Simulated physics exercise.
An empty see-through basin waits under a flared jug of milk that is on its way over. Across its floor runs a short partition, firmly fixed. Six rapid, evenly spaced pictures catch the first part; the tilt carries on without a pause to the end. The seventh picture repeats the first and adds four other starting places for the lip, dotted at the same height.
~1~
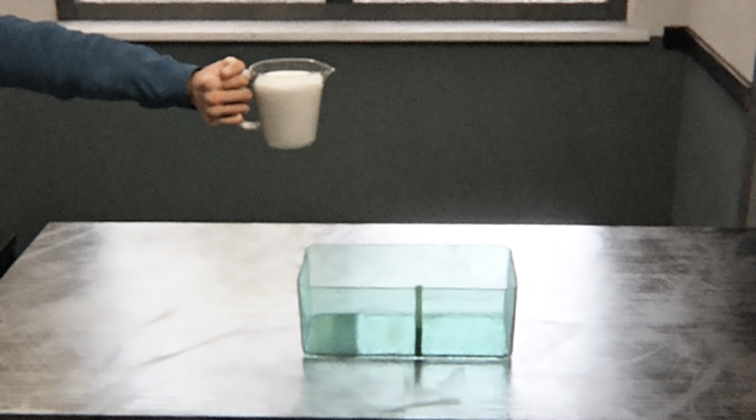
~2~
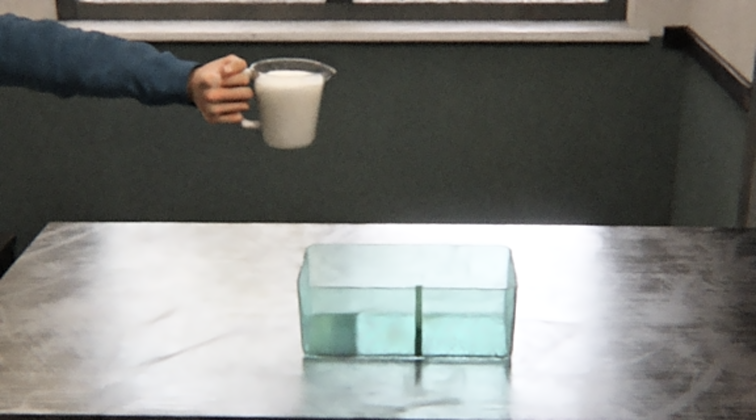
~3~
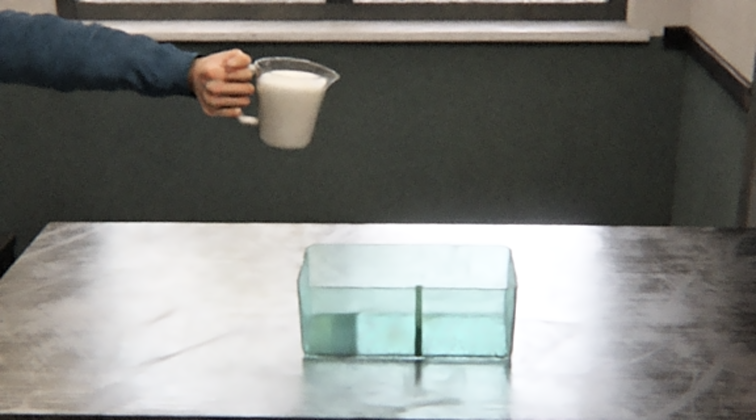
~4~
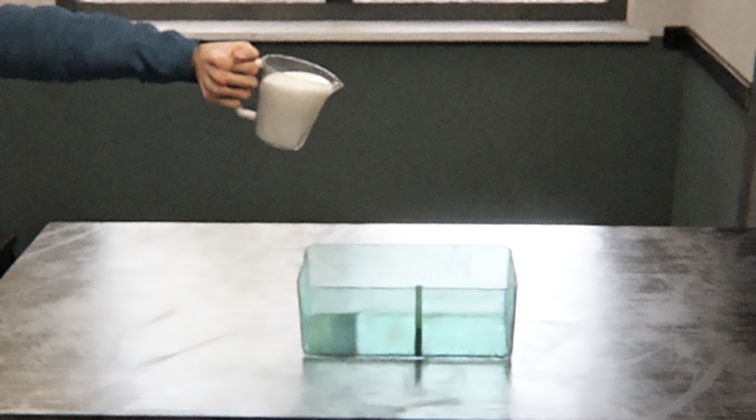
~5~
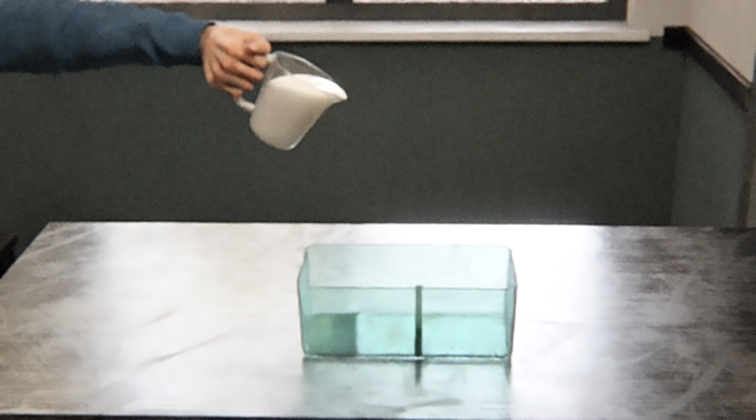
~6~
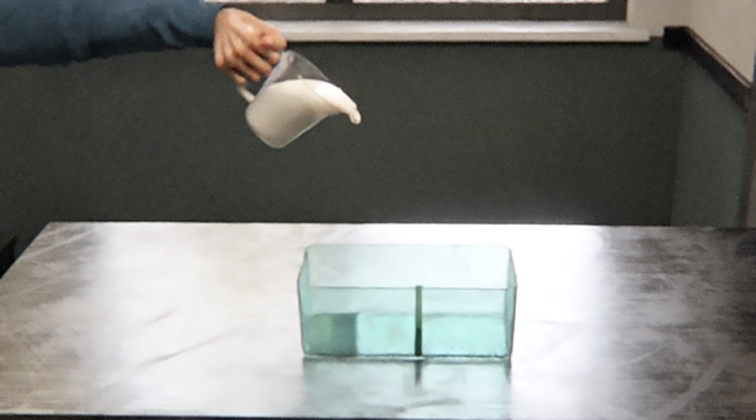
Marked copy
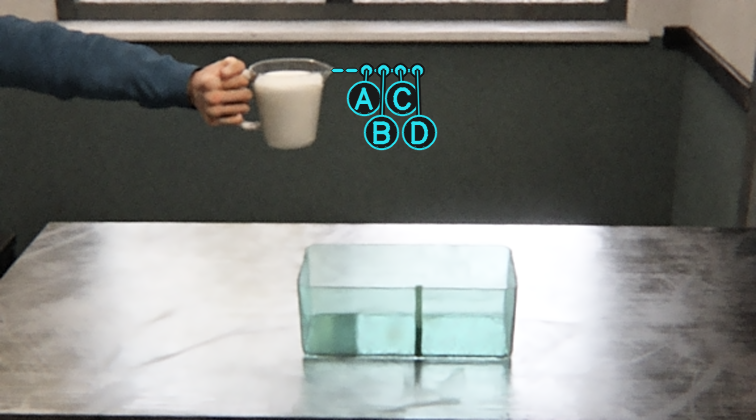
Above a clear basin on a table, a hand tilts a jug rightward until milk emerges.
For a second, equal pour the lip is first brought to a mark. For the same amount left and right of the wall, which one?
Place A.
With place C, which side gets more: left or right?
More ends on the right.
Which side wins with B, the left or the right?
More ends on the right.
On the marked copy, A at (366, 70); B at (383, 70); C at (400, 70); D at (417, 70).
With A, about 51 % ends left of the wall and 45 % right of it; 5 % is lost outside.
With B, about 21 % ends left of the wall and 75 % right of it; 4 % is lost outside.
With C, about 10 % ends left of the wall and 84 % right of it; 7 % is lost outside.
With D, about 12 % ends left of the wall and 82 % right of it; 6 % is lost outside.
